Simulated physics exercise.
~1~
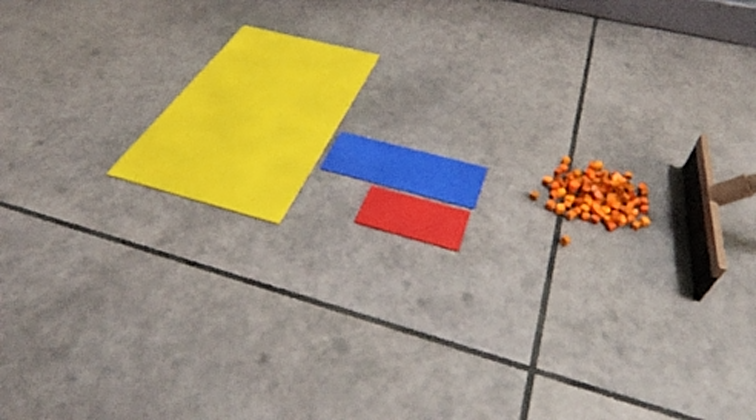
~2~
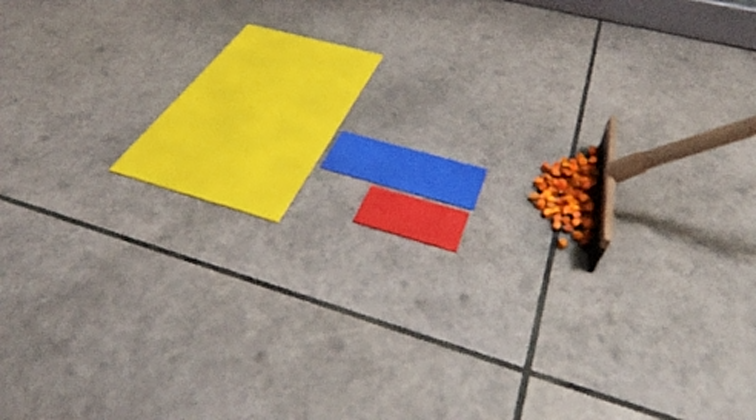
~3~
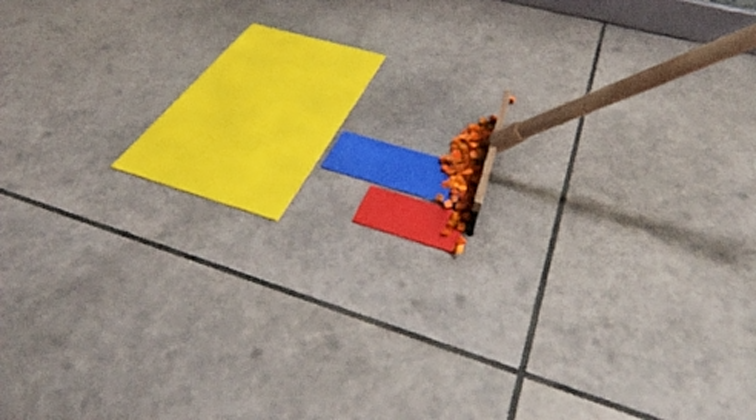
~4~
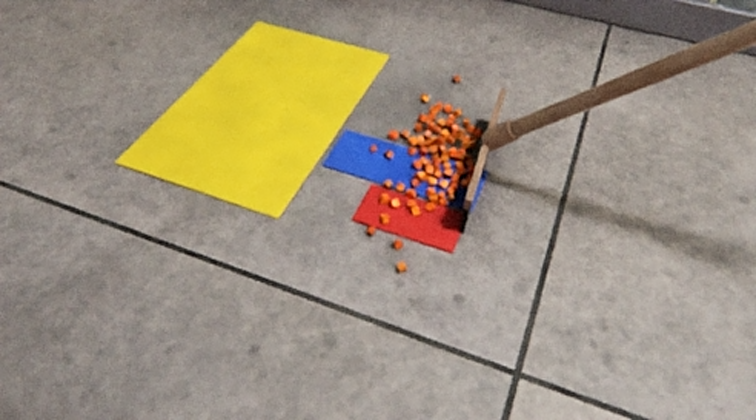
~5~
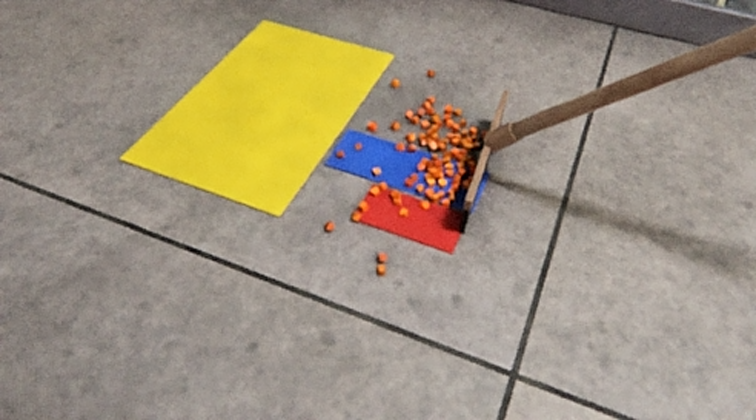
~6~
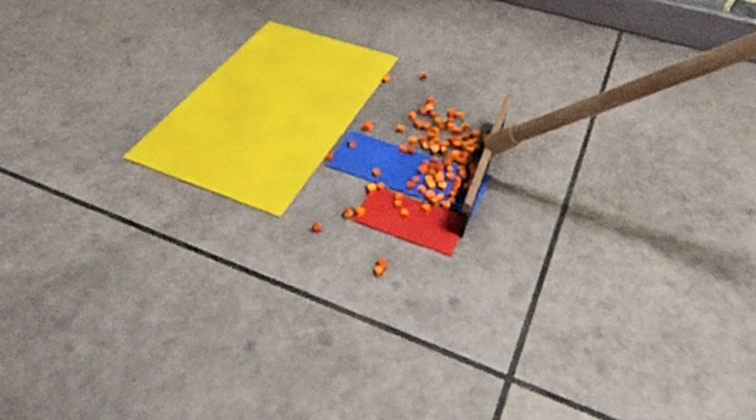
A squeegee sweeps a pile of small orange carrot cubes leftwards across a grey tiled floor and stops over the right ends of a blue and a red mat; the cubes scatter ahead, settling on both mats and the bare floor, leaving the yellow mat essentially clear.
